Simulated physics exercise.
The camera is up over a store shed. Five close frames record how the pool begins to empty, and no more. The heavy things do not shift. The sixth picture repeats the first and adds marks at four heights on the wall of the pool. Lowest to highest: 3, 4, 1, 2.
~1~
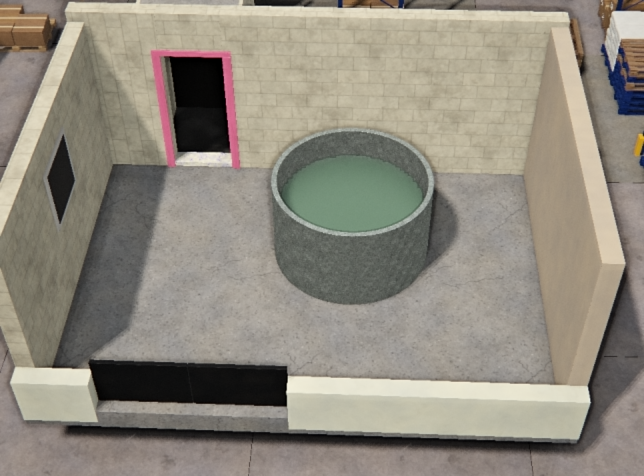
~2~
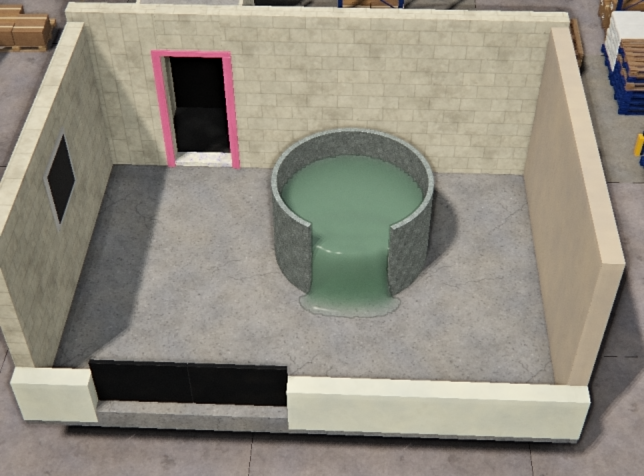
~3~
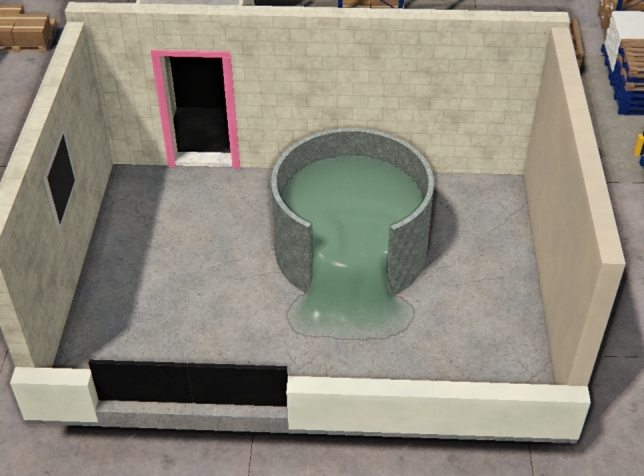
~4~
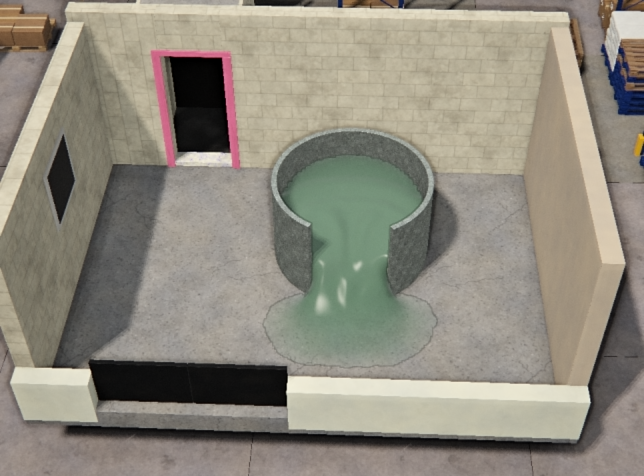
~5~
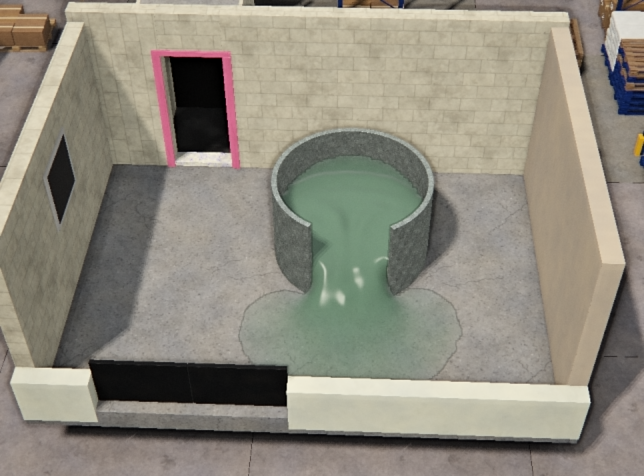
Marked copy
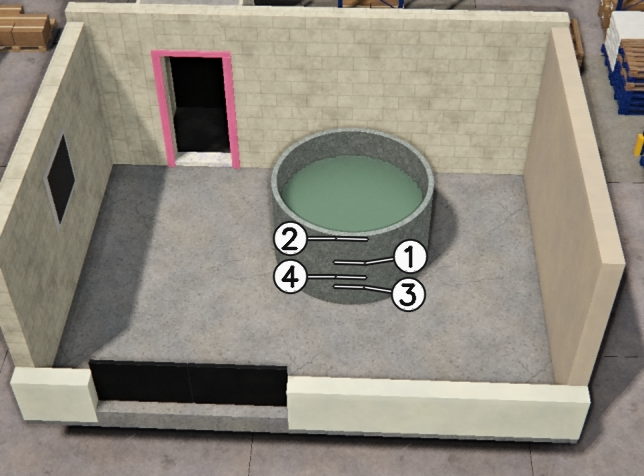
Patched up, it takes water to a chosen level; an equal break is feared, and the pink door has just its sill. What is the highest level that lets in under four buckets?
The limit is 4.
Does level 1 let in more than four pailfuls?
Yes.
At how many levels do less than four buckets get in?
Two of the four.
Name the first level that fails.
That is level 1.
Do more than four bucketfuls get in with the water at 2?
Yes, that goes wrong.
In white, 1 at (350, 262); 2 at (350, 238); 3 at (349, 286); 4 at (350, 277); from the bottom up 3, 4, 1, 2.
With 1, about 10 bucketfuls get in.
With 2, dozens of bucketfuls pour in.
With 3, nothing gets over.
With 4, a splash gets over, under a bucket.
